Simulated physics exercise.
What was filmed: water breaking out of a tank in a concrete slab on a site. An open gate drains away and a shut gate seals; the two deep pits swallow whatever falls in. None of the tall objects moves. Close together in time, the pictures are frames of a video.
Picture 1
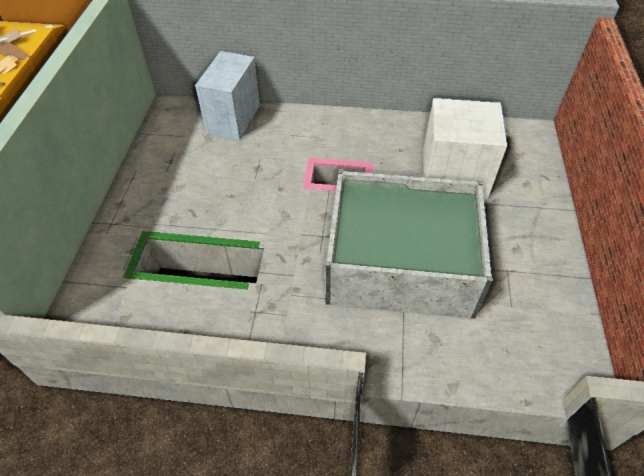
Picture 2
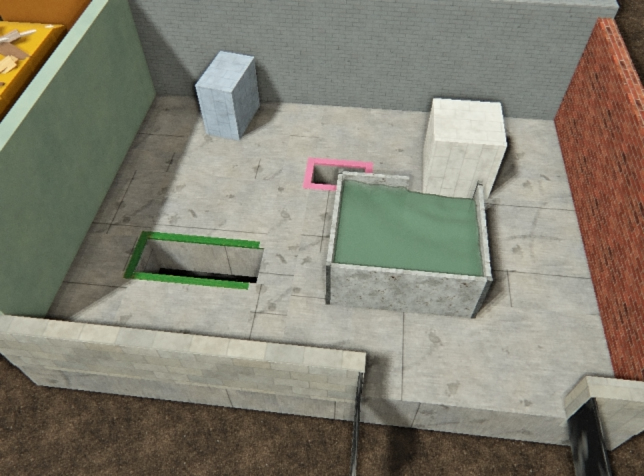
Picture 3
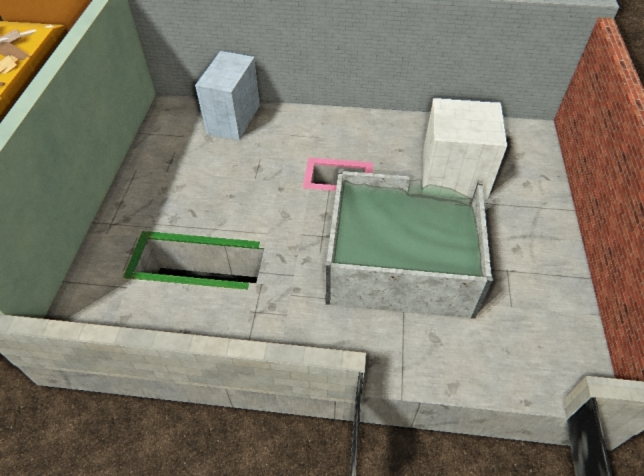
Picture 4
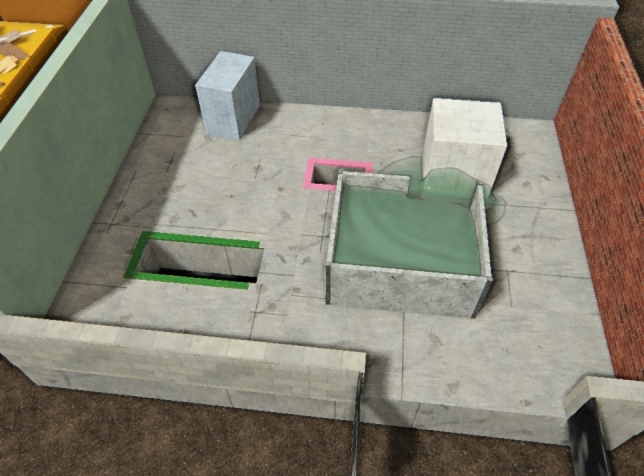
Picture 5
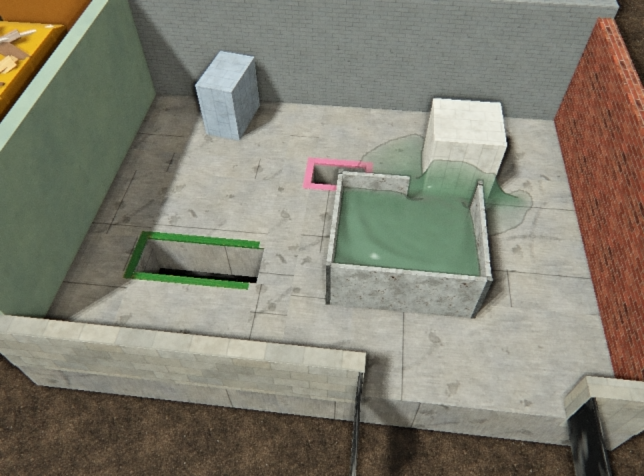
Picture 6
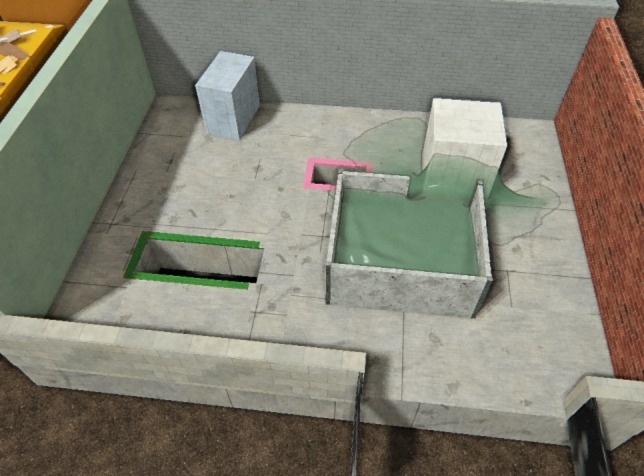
At first, a rectangular tank of green water stands full and still on a concrete slab. Then a gap opens in its far side and water pours out, spreading around the pale block behind it. The puddle widens left to the pink-edged opening and right toward the brick wall, while the tank's level drops.
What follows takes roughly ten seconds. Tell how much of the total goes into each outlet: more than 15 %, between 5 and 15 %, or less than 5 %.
As I see it, I expect the gate to account for five up to fifteen per cent; I expect the green pit to account for five up to fifteen per cent; I expect the pink pit to account for upward of fifteen per cent.
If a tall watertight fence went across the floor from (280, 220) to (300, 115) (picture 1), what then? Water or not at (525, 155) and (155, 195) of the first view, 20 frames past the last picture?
Swamped, then spared.
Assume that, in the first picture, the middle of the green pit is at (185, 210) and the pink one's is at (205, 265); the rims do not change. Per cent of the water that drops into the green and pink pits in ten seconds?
Breakdown: Green 20%, pink 2%.
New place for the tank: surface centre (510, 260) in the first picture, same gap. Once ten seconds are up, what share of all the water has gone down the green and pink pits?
Shares - green: 20 in a hundred; pink: 12 in a hundred.
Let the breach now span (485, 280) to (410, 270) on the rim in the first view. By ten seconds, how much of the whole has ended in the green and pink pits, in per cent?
Approximately, green takes 0 % and pink takes 0 %.
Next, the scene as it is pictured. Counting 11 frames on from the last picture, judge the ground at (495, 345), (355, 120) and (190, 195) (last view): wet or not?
Taking them in the order given: Spared, then swamped, then spared.
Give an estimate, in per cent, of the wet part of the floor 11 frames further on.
I'd put it at roughly 40 per cent.
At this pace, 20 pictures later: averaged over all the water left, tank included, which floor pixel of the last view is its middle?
The spot I would choose is (415, 212).
A moment on, water covers 25 % of the floor; the gate 0 %, the green pit 0 %, the pink pit 3 %.
Next, water covers 40 % of the floor; the gate 0 %, the green pit 0 %, the pink pit 6 %.
Then, water covers 55 % of the floor; the gate 2 %, the green pit 0 %, the pink pit 10 %.
Later, water covers 80 % of the floor; the gate 7 %, the green pit 4 %, the pink pit 14 %.
In the end, water covers 95 % of the floor; the gate 12 %, the green pit 10 %, the pink pit 19 %.
